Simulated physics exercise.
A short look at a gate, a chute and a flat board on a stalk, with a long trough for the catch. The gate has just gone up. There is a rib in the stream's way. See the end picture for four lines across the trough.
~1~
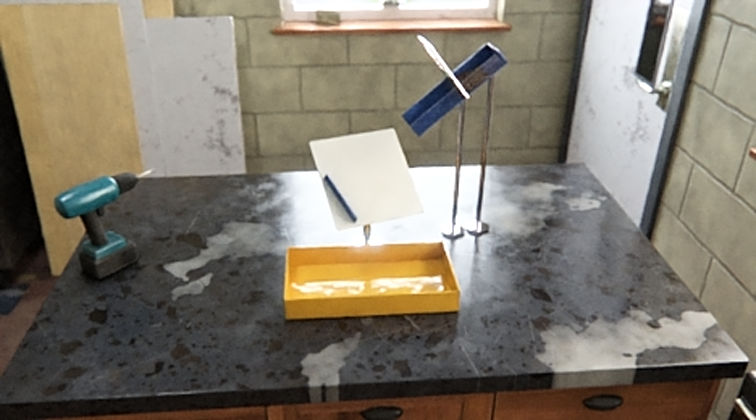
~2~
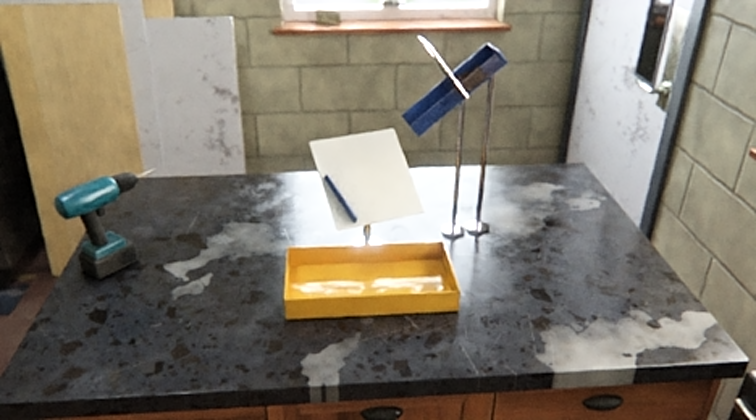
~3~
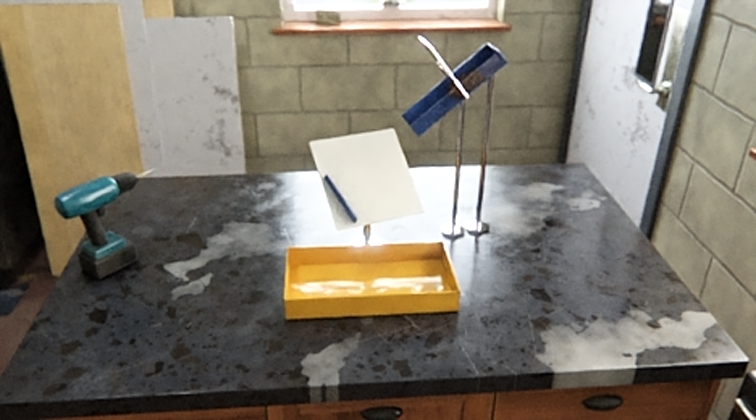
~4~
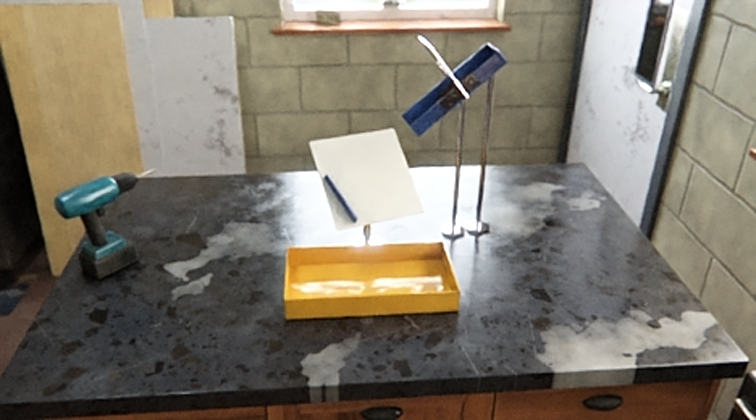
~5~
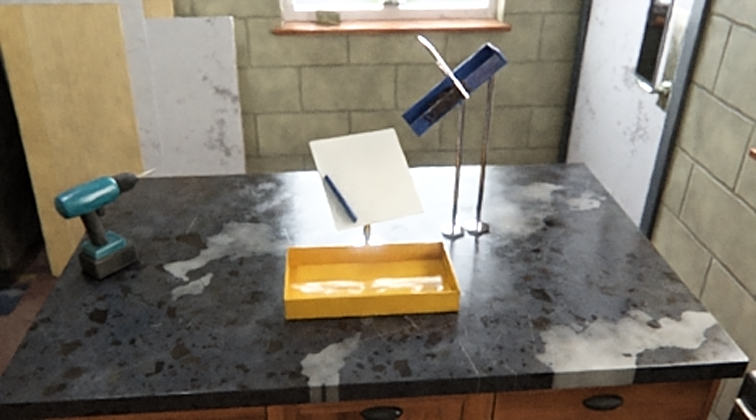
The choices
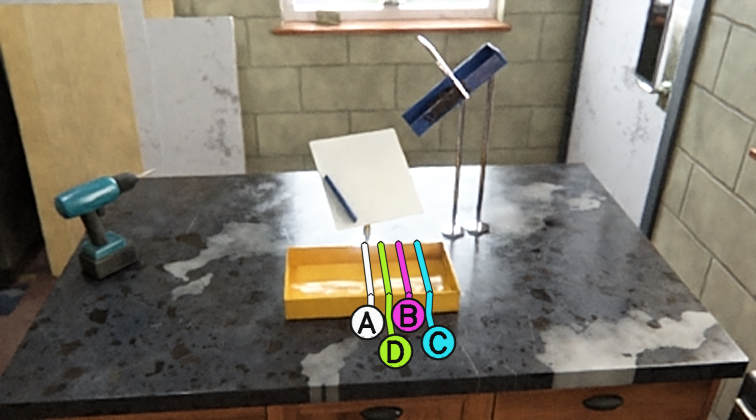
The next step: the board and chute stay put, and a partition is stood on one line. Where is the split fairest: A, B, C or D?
Line D.
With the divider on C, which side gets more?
Left.
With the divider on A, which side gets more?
Right.
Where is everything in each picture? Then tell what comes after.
Load behind the gate (465, 80), chocolate balls; lip of the chute (414, 131), sloping fairly steeply, in the first frame.
Middle of the board (367, 177), tilted fairly steeply; middle of its low edge (382, 221); of its high edge (353, 135), in the second frame.
Front corners of the trough (285, 299) and (460, 291), empty; front of the load (452, 95), in the third frame.
Middle of the load (457, 92); its front (438, 101), roughly a third of the way to the lip; rib from (326, 174) to (357, 219), in the fourth frame.
Middle of the load (446, 96); its front (426, 119), roughly two thirds of the way to the lip, in the fifth frame.
On the marked copy, line A crosses the front rim at (370, 295); line B crosses the front rim at (408, 293); line C crosses the front rim at (429, 293); line D crosses the front rim at (388, 294).
For line A, of what is caught, about a tenth on the left of the divider, the larger part on the right.
For line B, of what is caught, the larger part on the left of the divider, roughly a quarter on the right.
For line C, of what is caught, almost all on the left of the divider, about a tenth on the right.
For line D, of what is caught, roughly half on the left of the divider, roughly half on the right.
